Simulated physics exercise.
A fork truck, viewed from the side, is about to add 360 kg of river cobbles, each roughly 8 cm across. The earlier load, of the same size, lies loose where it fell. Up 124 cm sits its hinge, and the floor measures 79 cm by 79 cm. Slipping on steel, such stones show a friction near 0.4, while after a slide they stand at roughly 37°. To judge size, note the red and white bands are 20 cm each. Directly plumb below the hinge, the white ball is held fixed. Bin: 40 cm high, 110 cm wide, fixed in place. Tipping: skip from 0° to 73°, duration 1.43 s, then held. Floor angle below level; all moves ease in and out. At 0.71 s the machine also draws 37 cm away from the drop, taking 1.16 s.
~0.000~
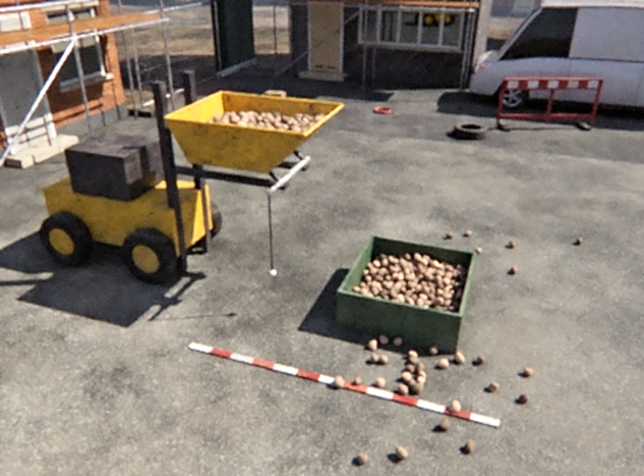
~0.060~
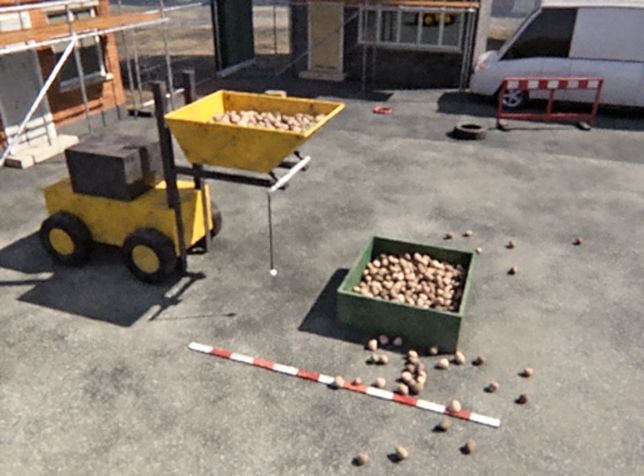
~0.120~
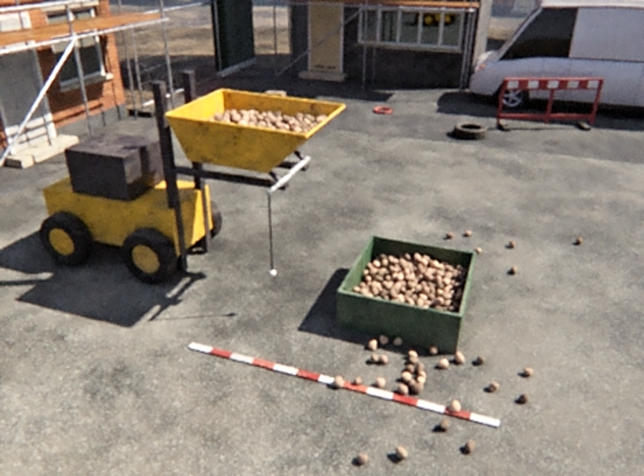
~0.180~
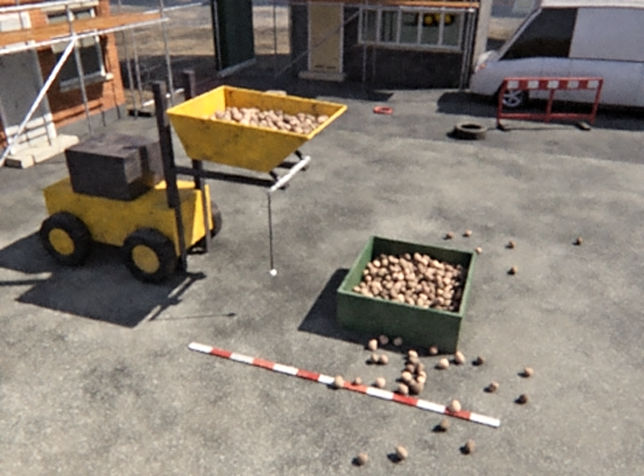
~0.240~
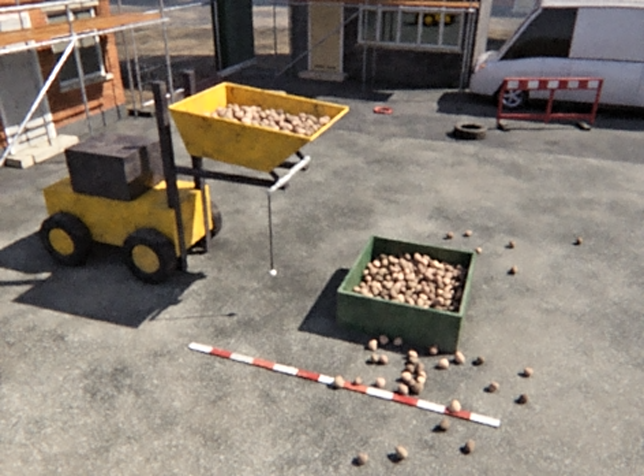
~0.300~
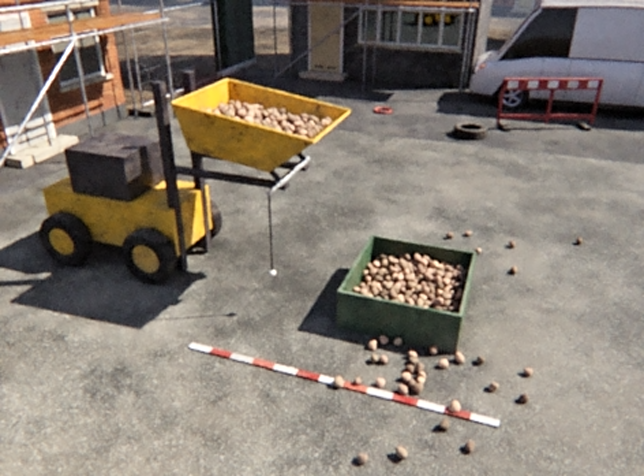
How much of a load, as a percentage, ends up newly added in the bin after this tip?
60 %.
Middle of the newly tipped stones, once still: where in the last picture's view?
The middle lies near (372, 277) in the last picture.
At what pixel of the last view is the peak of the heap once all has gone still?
Pretty much at (373, 258), give or take.
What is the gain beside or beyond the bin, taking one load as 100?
I'd estimate some 10 per cent.
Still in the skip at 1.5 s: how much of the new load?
Some 40 %, roughly, is held.
After 1.1 s the floor is at 61°; in per cent of one load, 100 in the skip, 92 in the bin, 8 beside or beyond the bin; the foremost stones are at (517, 326).
After 1.5 s the floor is at 73°; in per cent of one load, 42 in the skip, 23 short of the bin, 124 in the bin, 10 beside or beyond the bin; the foremost stones are at (517, 326).
After 2.3 s the floor is at 73°; in per cent of one load, 2 in the skip, 31 short of the bin, 151 in the bin, 17 beside or beyond the bin; the foremost stones are at (526, 327).
After 4.8 s the floor is at 73°; in per cent of one load, 0 in the skip, 30 short of the bin, 153 in the bin, 17 beside or beyond the bin; the foremost stones are at (540, 333). Net gain in the bin, 60.
